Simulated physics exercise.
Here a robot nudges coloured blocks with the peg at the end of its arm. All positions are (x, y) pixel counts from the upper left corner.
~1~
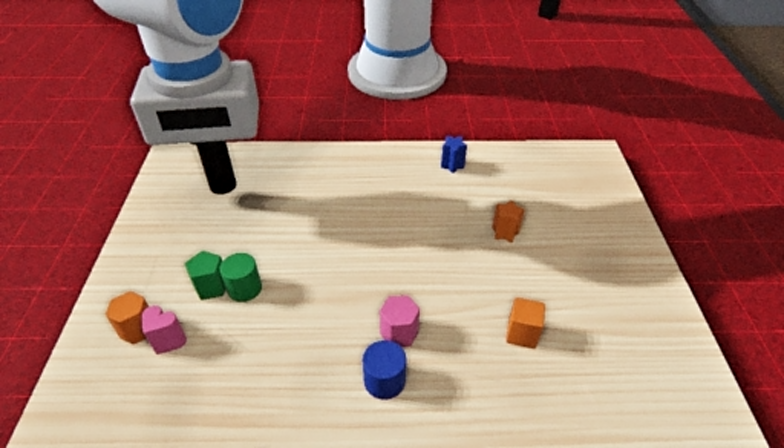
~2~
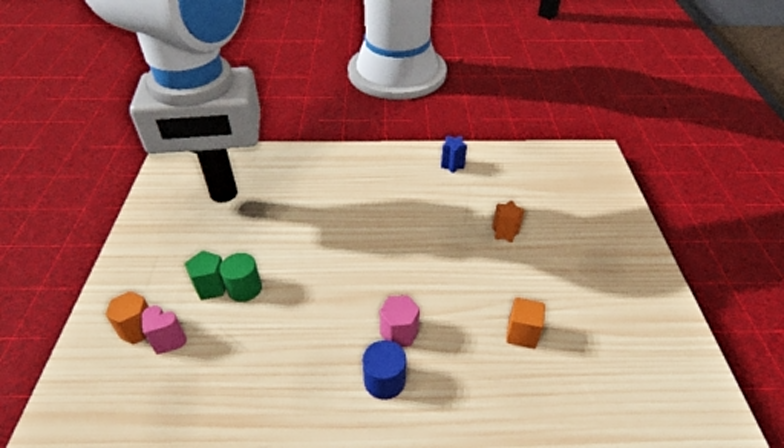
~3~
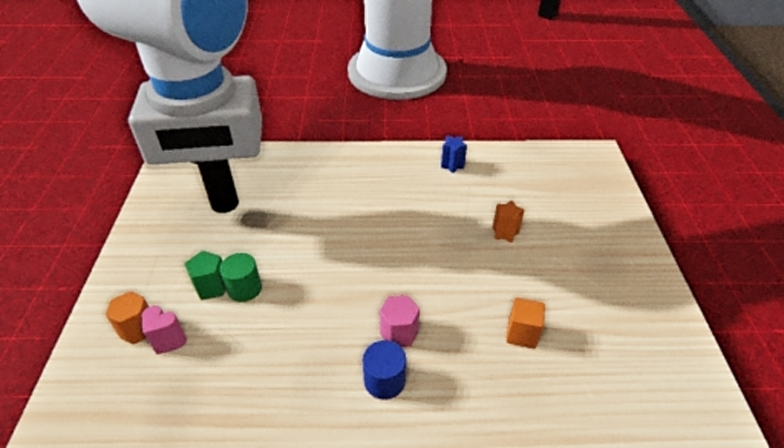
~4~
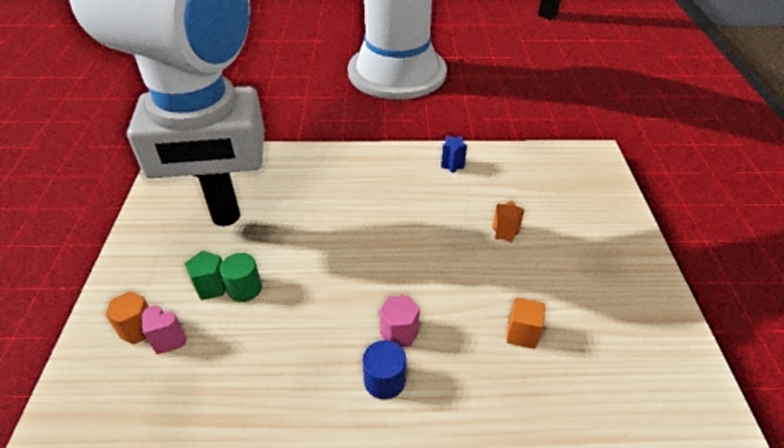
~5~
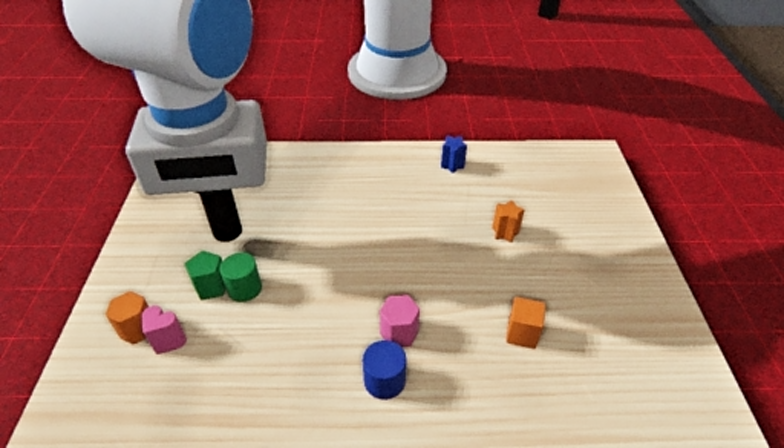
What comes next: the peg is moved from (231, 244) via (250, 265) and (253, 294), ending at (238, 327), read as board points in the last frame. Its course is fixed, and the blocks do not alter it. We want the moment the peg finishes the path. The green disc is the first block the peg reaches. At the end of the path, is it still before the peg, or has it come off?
I'd say the green disc is still out in front of the peg at the end.
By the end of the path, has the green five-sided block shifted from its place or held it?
That one stays where it is.
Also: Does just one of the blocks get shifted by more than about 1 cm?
Short answer: Yes.
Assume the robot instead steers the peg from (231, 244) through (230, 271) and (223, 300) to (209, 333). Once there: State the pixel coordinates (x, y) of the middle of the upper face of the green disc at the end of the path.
Expect it around (244, 292).
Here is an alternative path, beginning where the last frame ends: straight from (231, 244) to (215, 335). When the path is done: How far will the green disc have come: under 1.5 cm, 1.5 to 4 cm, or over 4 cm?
Displaced 1.5 to 4 cm.
On the path given first. One third of the way, peg (247, 255); green disc (238, 268).
Two thirds of the way, peg (249, 284); green disc (232, 299).
At the end, peg (234, 315); green five-sided block in place; green disc (216, 334).
